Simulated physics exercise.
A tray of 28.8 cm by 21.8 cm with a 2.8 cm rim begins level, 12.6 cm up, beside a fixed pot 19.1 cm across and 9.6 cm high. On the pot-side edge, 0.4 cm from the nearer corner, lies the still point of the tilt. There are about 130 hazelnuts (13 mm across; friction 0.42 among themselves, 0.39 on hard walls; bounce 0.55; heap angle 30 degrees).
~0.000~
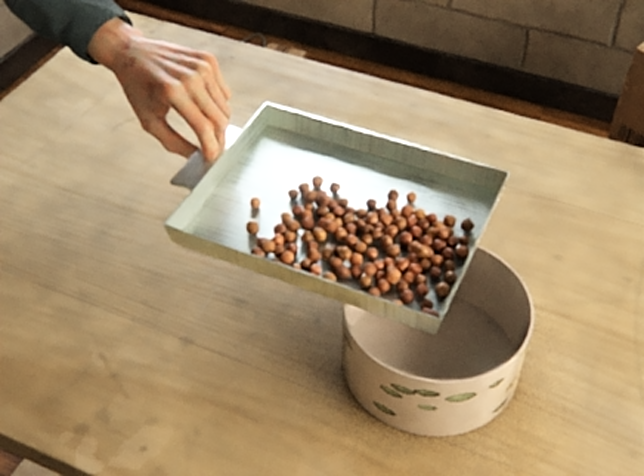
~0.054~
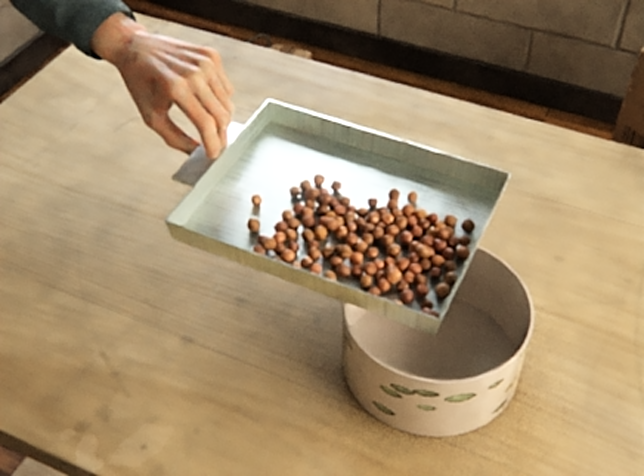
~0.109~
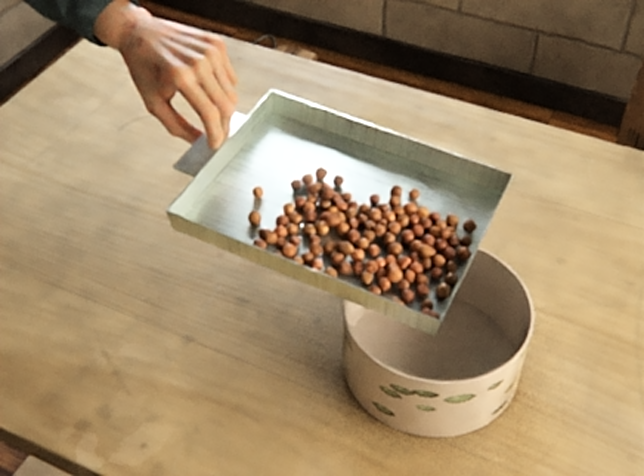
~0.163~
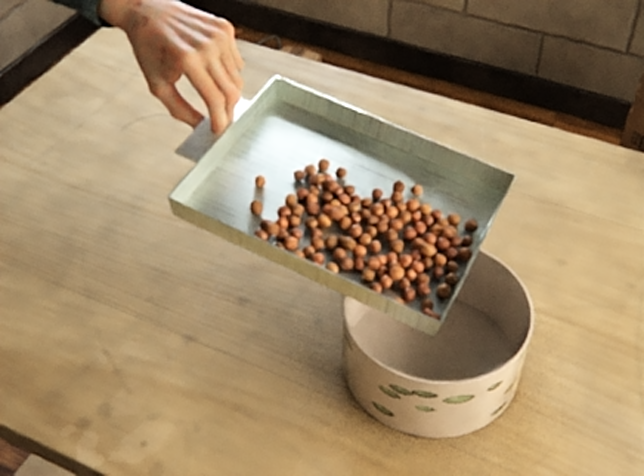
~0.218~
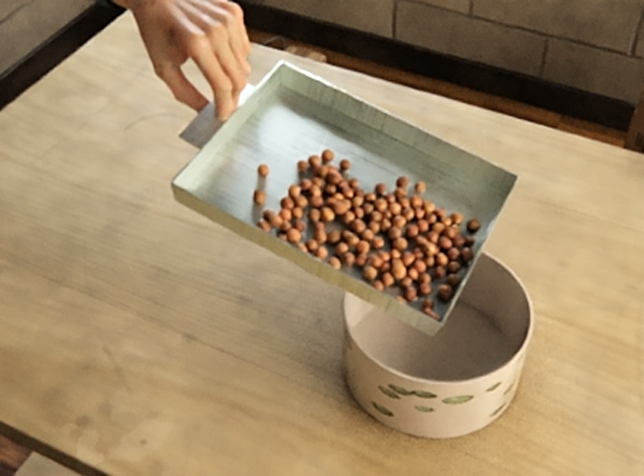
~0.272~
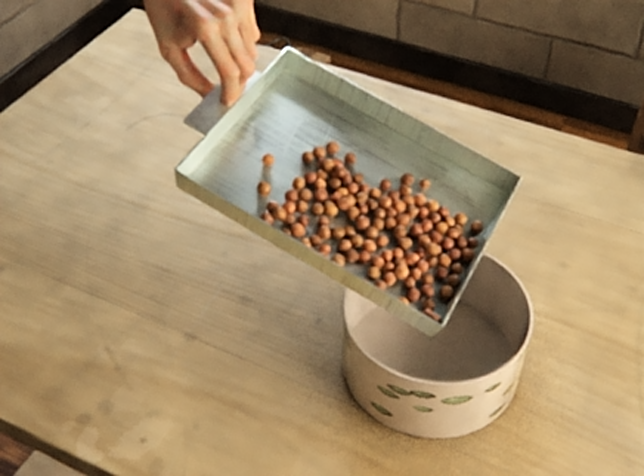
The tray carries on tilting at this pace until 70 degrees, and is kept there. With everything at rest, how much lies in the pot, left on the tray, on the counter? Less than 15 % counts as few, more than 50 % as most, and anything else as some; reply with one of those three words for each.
Here it is: Pot: Few, left on the tray: Most, counter: Few.
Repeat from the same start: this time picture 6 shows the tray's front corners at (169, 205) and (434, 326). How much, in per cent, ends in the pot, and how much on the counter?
You'd end with pot at 0 and counter at 0.
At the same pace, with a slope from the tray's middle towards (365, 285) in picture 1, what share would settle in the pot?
Roughly 0 per cent.
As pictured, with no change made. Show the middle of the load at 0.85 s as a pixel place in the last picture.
By then the middle of the load sits around (448, 240).
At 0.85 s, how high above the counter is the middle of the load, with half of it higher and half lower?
Roughly 18 cm.
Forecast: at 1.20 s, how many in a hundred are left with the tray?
About 100% of the load.
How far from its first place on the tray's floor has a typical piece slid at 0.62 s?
Displacement on the tray: Roughly 3 cm.
Then, at 0.62 s, tilt 42 degrees; the tray holds 100 %, the pot 0 %.
Then, at 0.85 s, tilt 60 degrees; the tray holds 100 %, the pot 0 %.
After 1.20 s, tilt 70 degrees; the tray holds 100 %, the pot 0 %.
In the end, at 1.8 s, pot 0 %, tray 100 %, counter 0 %.
